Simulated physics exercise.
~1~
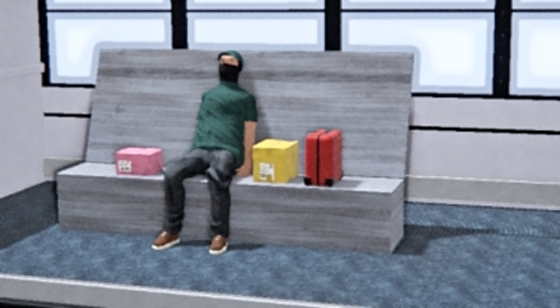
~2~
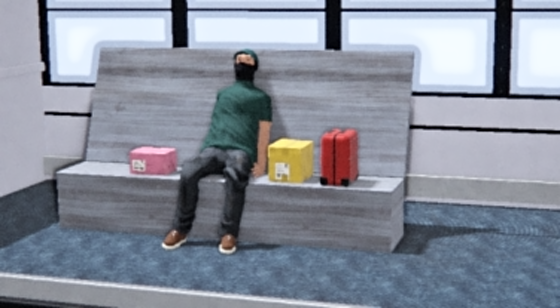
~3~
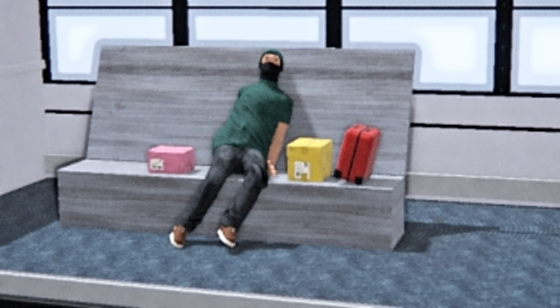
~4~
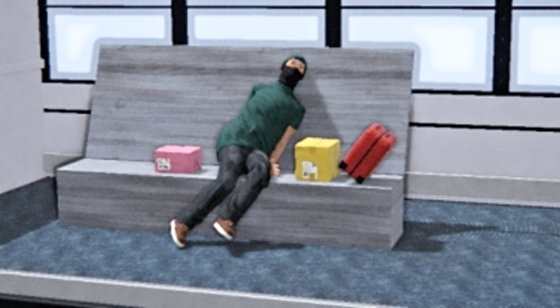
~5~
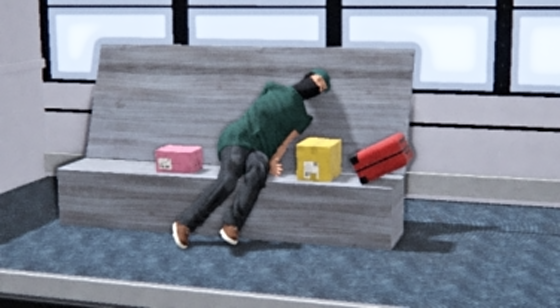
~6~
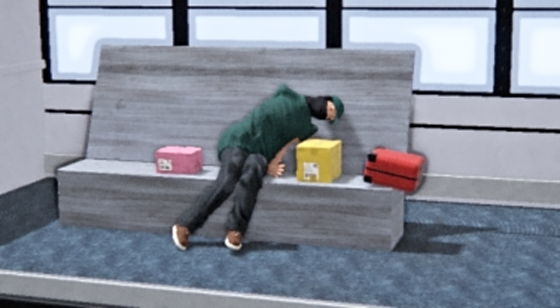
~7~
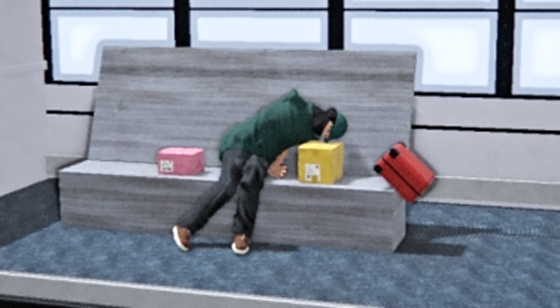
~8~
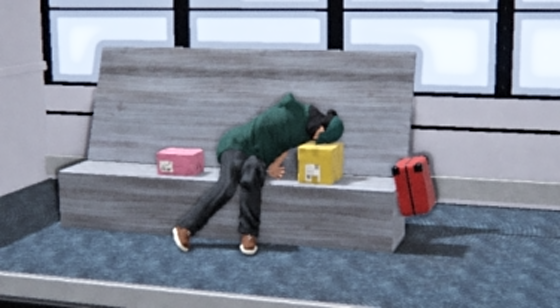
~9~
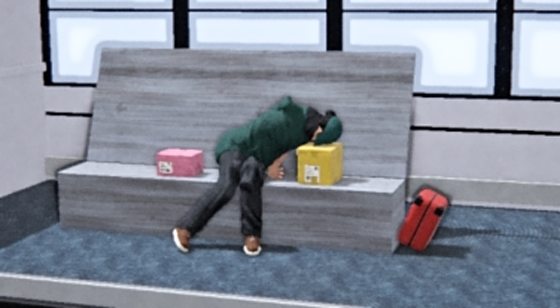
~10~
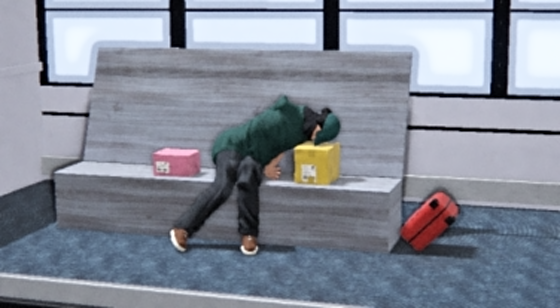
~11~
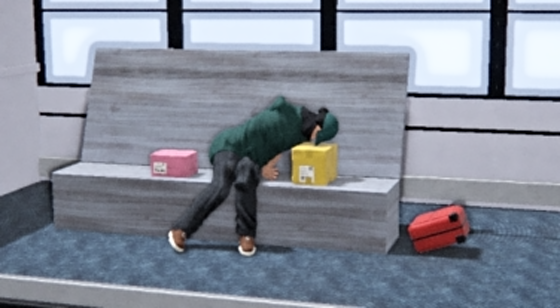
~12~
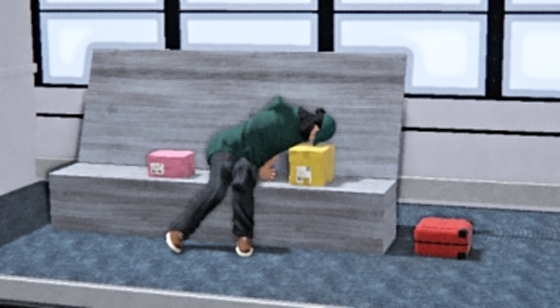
On a gray bench by some windows, a limp, sleeping person slumped right as the boxes and red suitcase slid that way; the suitcase tipped over the end onto the floor, while the pink and yellow boxes stayed on the seat.
